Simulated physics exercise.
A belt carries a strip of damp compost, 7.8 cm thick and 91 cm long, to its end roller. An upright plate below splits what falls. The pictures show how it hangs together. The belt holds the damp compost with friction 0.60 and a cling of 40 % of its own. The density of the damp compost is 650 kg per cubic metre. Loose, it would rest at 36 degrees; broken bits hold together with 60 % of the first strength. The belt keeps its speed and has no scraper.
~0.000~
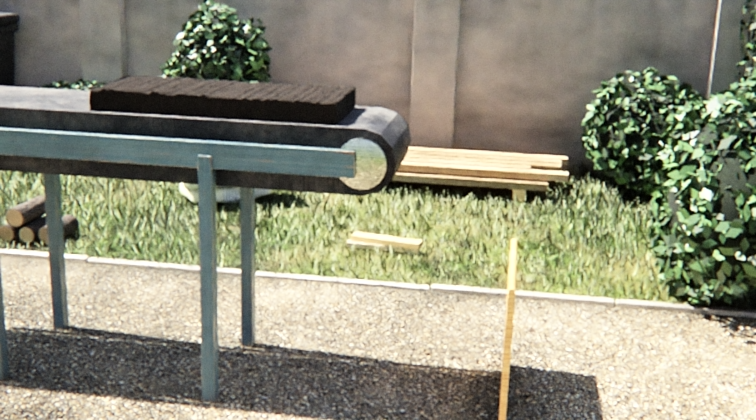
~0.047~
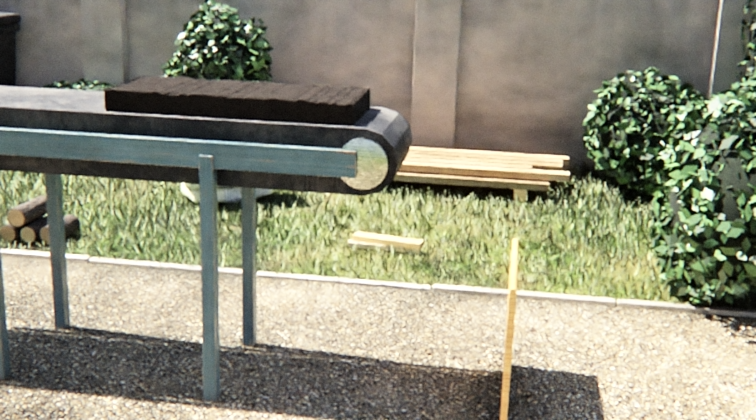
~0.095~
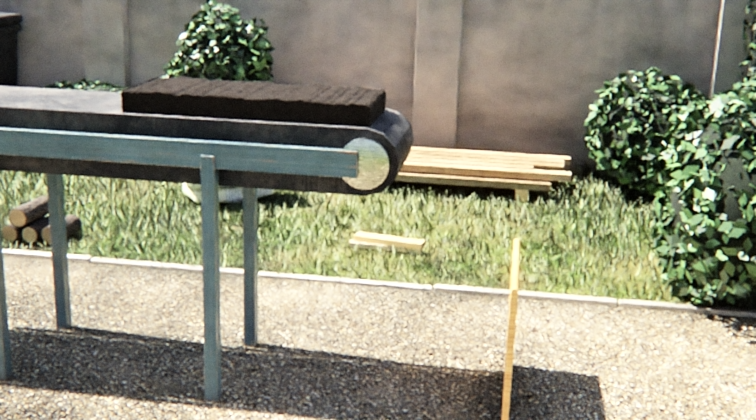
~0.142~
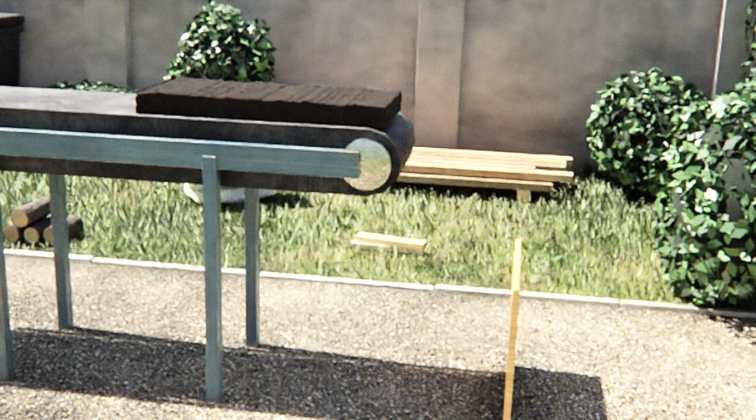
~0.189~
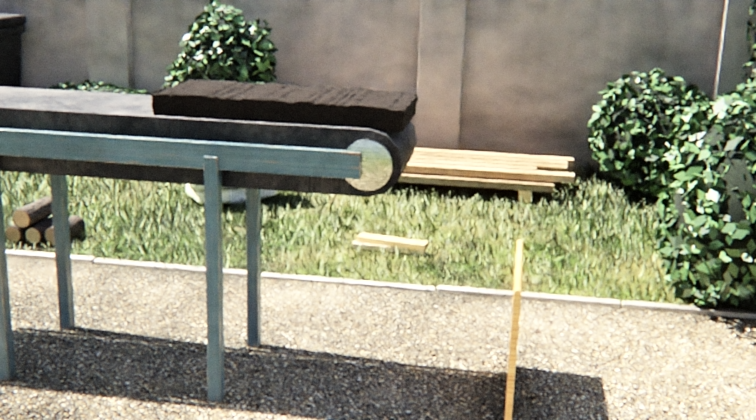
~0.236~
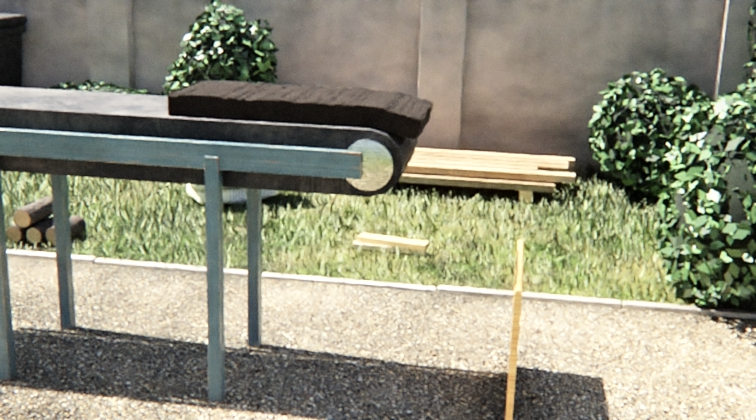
A dark slab of damp compost rides rightward along a raised conveyor belt in a sunny, walled garden, above an upright plate standing on the gravel. It reaches the end roller, and its leading edge extends past the top and begins bending slightly downward, still in one piece.
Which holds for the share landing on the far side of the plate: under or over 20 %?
It comes out under 20 %.
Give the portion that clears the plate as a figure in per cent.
Some 0 per cent.
After 0.46 s, 0 % is beyond the plate's line.
After 0.73 s, 0 % is beyond the plate's line.
After 1.00 s, 0 % is beyond the plate's line.
After 1.27 s, 0 % is beyond the plate's line.
After 2.45 s, at the end, 0 % is beyond the plate's line.
